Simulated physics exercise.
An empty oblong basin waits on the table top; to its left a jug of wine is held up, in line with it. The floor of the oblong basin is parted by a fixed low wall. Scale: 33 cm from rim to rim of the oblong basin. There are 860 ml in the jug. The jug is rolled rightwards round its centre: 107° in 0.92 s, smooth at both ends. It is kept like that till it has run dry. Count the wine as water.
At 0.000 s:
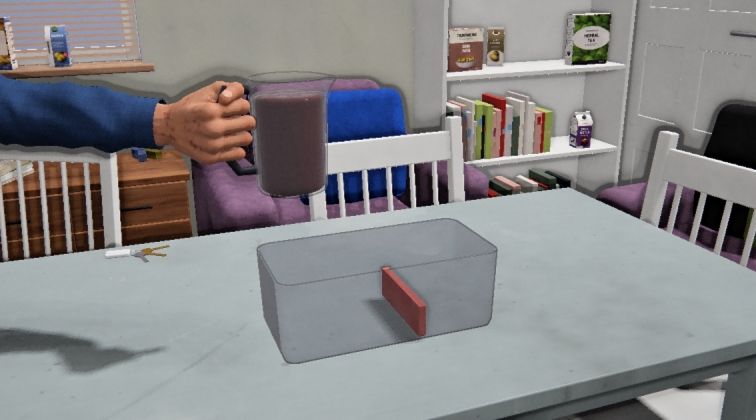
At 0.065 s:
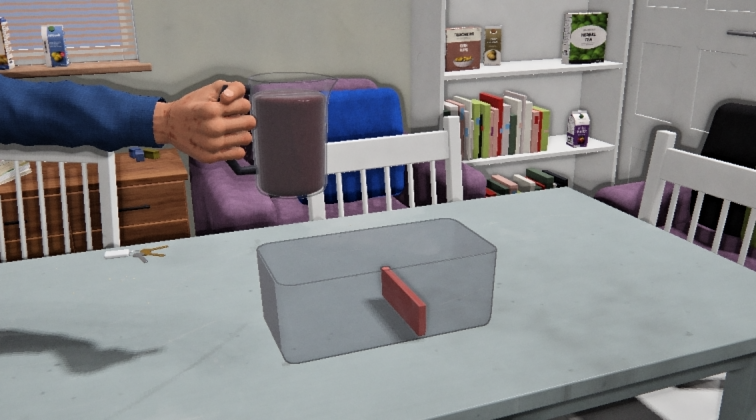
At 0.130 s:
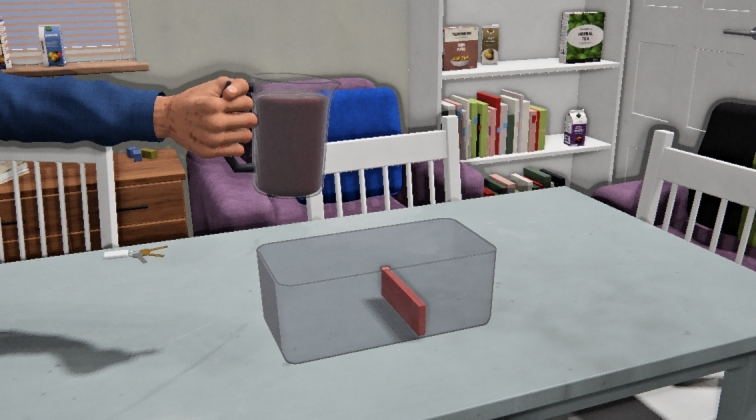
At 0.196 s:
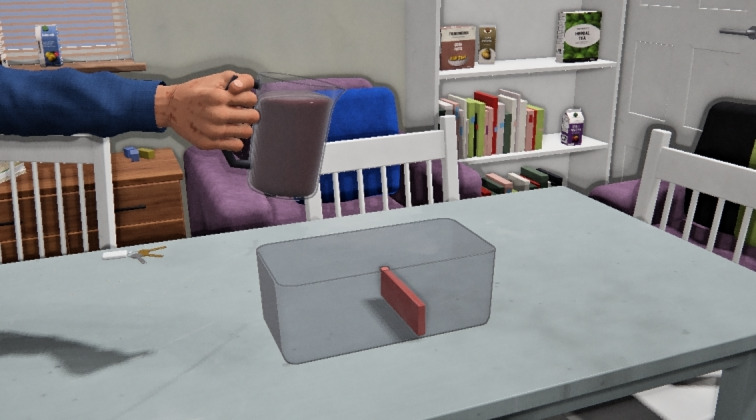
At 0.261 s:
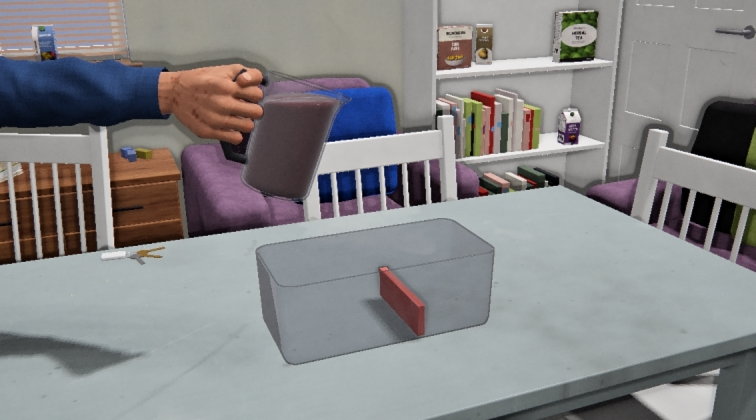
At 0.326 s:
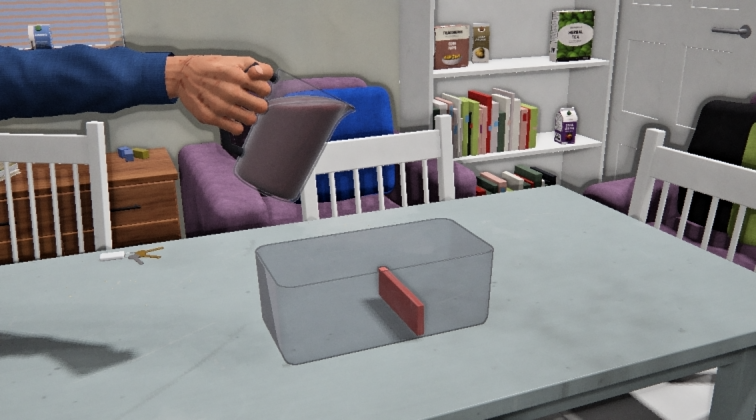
A jug of dark liquid, held up by a hand above a table, stayed upright at first, then tilted steadily to the right near a clear, empty oblong basin with a red wall inside.
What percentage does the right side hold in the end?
About 53 per cent.
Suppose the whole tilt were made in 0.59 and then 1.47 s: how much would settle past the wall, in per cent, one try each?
In turn about 45 and 60 per cent.
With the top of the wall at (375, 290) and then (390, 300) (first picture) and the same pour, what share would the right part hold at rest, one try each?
In turn about 95 and 75 per cent.
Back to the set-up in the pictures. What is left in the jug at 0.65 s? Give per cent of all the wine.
About 72 per cent.
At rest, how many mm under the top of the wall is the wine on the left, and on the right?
Some 36 mm on the left and 22 mm on the right.
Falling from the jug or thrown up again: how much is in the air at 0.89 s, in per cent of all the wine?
Near 24 in a hundred.
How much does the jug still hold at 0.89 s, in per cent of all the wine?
About 24 per cent.
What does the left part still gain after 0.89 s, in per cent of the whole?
Near 28 in a hundred.
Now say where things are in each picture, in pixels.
In the first frame, tilt 0°; pouring edge (337, 75); surface from (251, 96) to (323, 91); the oblong basin's rim runs from (266, 266) to (476, 234); the wall's top is at (403, 287).
In the second frame, tilt 1°; pouring edge (338, 77); surface from (252, 96) to (323, 92).
In the third frame, tilt 5°; pouring edge (342, 81); surface from (254, 96) to (326, 94).
In the fourth frame, tilt 12°; pouring edge (346, 88); surface from (257, 100) to (331, 96).
In the fifth frame, tilt 20°; pouring edge (351, 98); surface from (258, 113) to (339, 99).
In the sixth frame, tilt 30°; pouring edge (355, 109); surface from (252, 130) to (350, 102).
Then, 0.65 s in, the tilt is 86° and 72 per cent is still to pour, 0 is left of the wall and 8 right of it.
Then, 0.89 s in, the tilt is 107° and 24 per cent is still to pour, 17 is left of the wall and 36 right of it.
Then, 1.15 s in, the tilt is 107° and 3 per cent is still to pour, 38 is left of the wall and 53 right of it.
Then, 1.42 s in, the tilt is 107° and 0 per cent is still to pour, 45 is left of the wall and 53 right of it.
Finally, 45 per cent lies left of the wall, 53 right of it and 1 outside.
